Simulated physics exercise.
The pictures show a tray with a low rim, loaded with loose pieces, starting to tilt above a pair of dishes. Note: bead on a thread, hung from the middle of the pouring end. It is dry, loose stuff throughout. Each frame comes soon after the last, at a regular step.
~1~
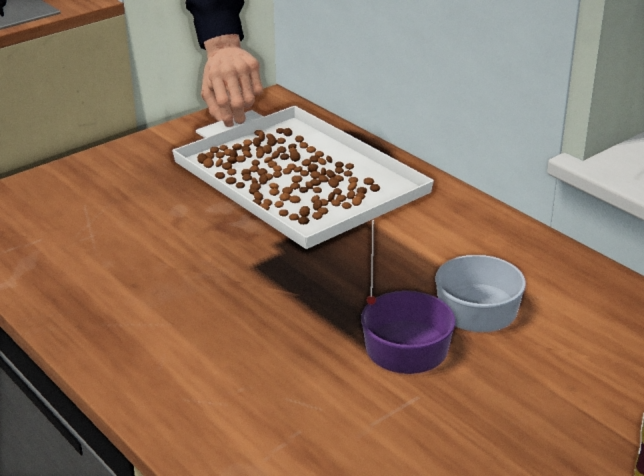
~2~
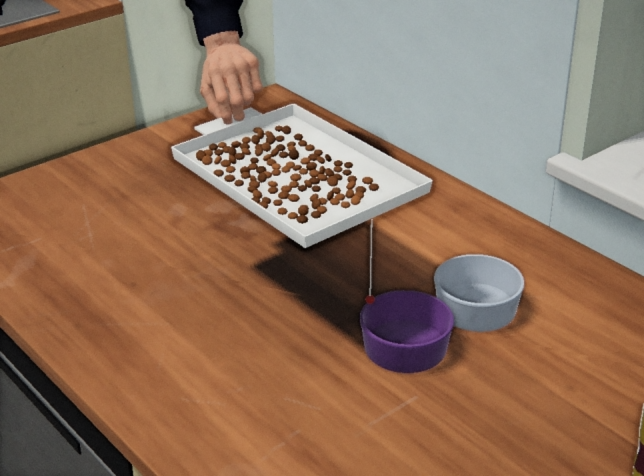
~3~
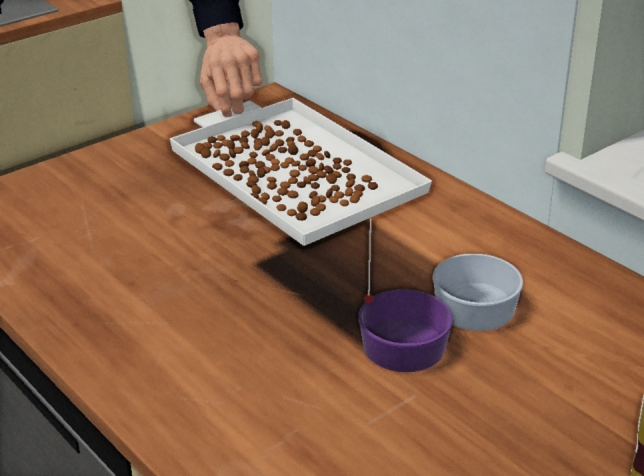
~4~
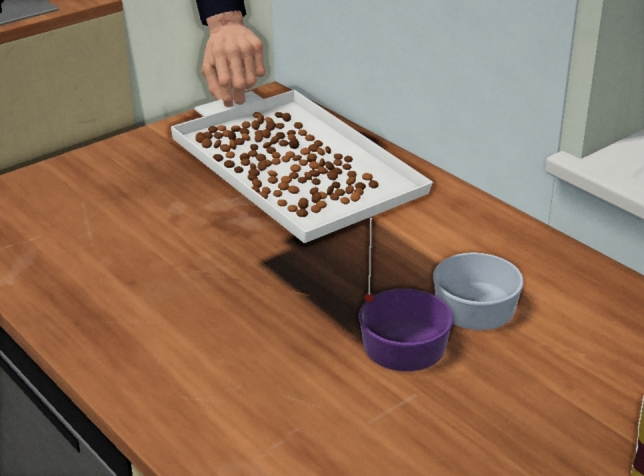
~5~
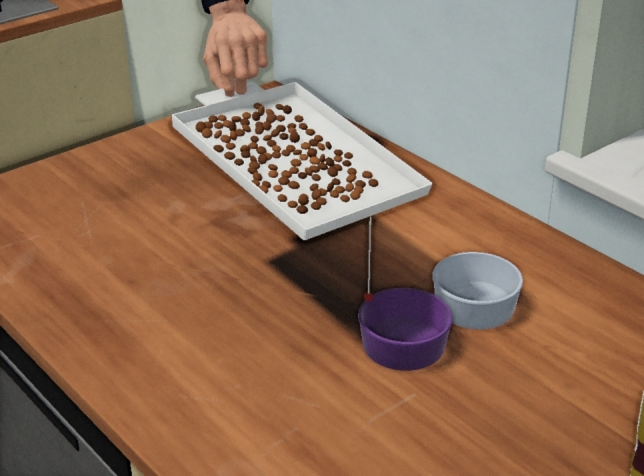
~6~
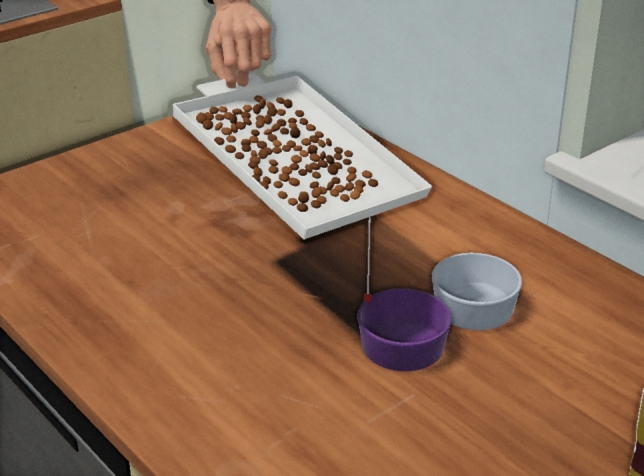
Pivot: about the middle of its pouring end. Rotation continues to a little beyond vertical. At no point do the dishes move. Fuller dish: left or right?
Left.
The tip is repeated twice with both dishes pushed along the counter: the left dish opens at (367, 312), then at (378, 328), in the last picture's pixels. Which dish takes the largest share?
One: The dish on the right. Two: Right.
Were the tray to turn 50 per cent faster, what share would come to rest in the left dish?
Roughly 40 percent.
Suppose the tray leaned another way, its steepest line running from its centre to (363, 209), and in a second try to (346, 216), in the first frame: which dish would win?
Results - the dish on the left side first, the dish on the left side second.
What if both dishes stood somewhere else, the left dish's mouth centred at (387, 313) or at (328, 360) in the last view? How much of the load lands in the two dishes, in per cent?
It would be roughly 70 per cent for the first and roughly 30 per cent for the second.
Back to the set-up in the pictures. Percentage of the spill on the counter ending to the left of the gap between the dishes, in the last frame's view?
70 in a hundred, roughly.
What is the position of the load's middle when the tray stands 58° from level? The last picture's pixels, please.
Around (380, 171).
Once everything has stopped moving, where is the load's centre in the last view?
Somewhere close to (429, 318) in the last picture.
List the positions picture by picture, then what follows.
Corners of the pouring end at (306, 236) and (431, 180), level; middle of the load at (287, 171), bits of dog kibble; left dish at (439, 351); right dish at (511, 311); bead on its thread at (371, 300), in the first frame.
Corners of the pouring end at (305, 235) and (430, 180), level; middle of the load at (286, 170), in the second frame.
Corners of the pouring end at (305, 233) and (429, 181), tipped barely, lowest at the right corner; middle of the load at (285, 165), in the third frame.
Corners of the pouring end at (306, 230) and (430, 182), tipped a little, lowest at the right corner; middle of the load at (286, 159), in the fourth frame.
Corners of the pouring end at (306, 228) and (430, 183), tipped a little, lowest at the right corner; middle of the load at (286, 153), in the fifth frame.
Corners of the pouring end at (307, 227) and (429, 186), tipped a little, lowest at the right corner; middle of the load at (287, 148); left dish at (435, 349); right dish at (507, 309), in the sixth frame.
Soon, tray tipped steeply; nearly all on the tray; a stray few in the air.
A while on, tray tipped right over; about a quarter on the tray; about a quarter in the left dish; a small part in the right dish; about a quarter outside both; a small part in the air.
Towards the end, tray tipped past a quarter turn; about a third in the left dish; a small part in the right dish; about half outside both.
Finally, tray tipped past a quarter turn; about a third in the left dish; a small part in the right dish; about half outside both.
